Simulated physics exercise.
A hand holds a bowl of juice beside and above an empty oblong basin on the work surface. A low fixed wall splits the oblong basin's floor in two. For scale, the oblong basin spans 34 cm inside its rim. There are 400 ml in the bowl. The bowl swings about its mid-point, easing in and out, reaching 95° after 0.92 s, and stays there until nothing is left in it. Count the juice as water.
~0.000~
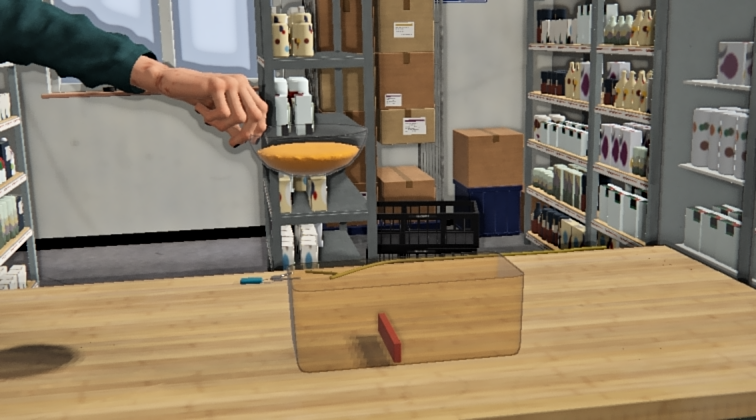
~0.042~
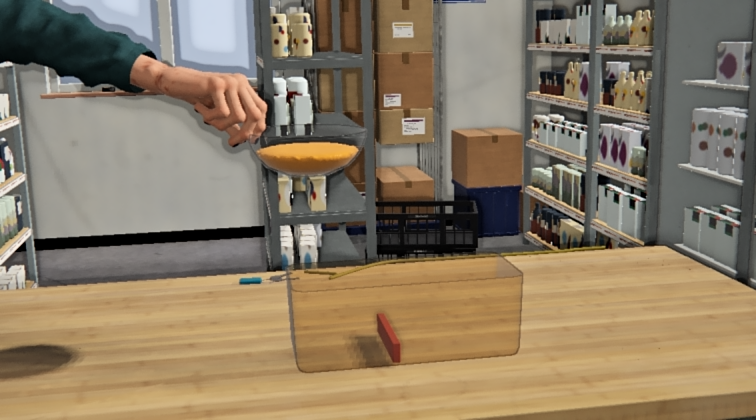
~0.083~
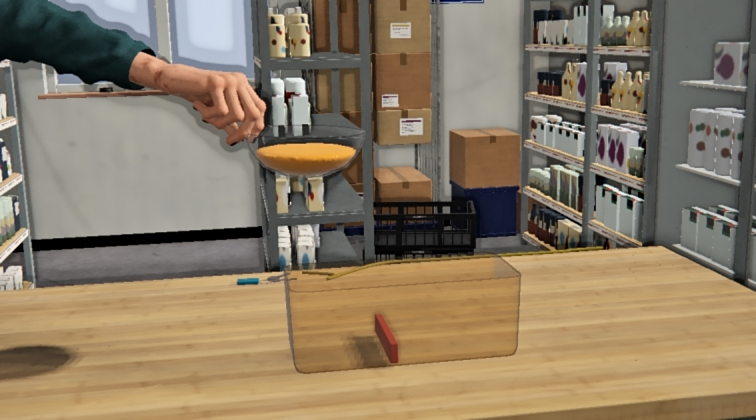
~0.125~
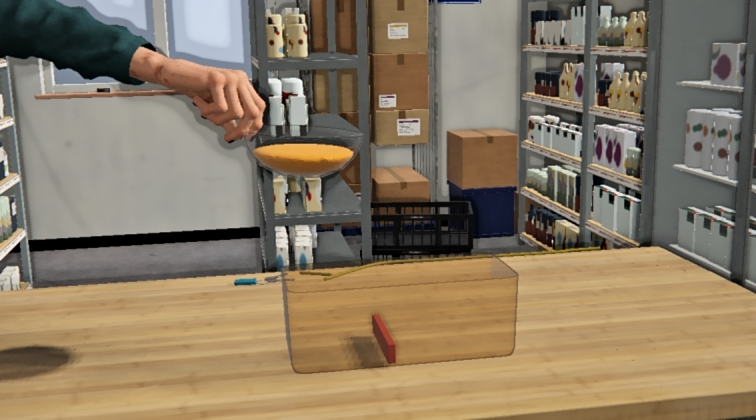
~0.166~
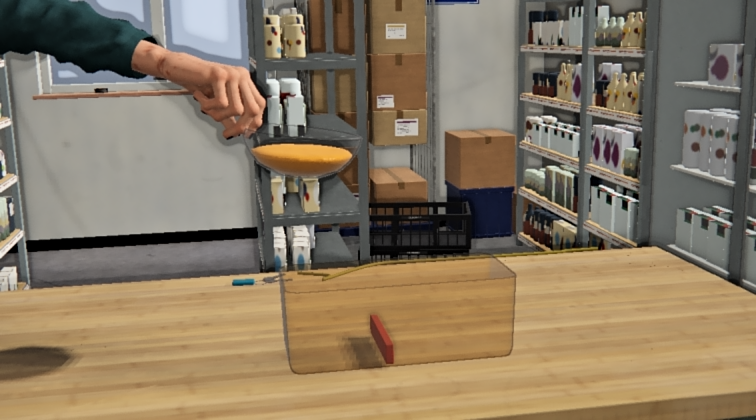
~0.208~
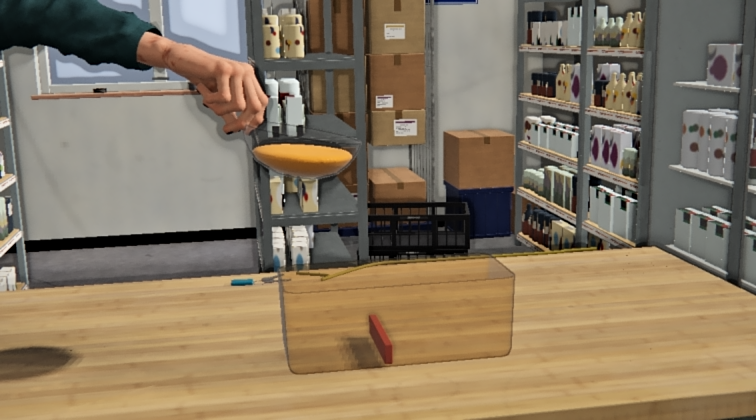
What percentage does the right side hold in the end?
Roughly 69 per cent is past the wall.
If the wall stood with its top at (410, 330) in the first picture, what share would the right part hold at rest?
In that case some 45 per cent.
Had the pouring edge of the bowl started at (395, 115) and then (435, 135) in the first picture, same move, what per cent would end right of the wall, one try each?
In turn about 85 and 90 per cent.
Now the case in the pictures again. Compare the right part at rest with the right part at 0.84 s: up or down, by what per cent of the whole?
The share moves up, by some 1 per cent.
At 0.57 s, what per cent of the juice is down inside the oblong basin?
Near 6 in a hundred.
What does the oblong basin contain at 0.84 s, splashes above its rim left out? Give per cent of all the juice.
Near 88 in a hundred.
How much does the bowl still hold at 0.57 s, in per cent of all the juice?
About 38 per cent.
By 0.57 s the tilt is 65° and 39 per cent is still to pour, 1 is left of the wall and 5 right of it.
By 0.84 s the tilt is 93° and 1 per cent is still to pour, 19 is left of the wall and 68 right of it.
By 1.12 s the tilt is 95° and 0 per cent is still to pour, 28 is left of the wall and 69 right of it.
By 1.42 s the tilt is 95° and 0 per cent is still to pour, 28 is left of the wall and 69 right of it.
At rest 28 per cent lies left of the wall, 69 right of it and 2 outside.
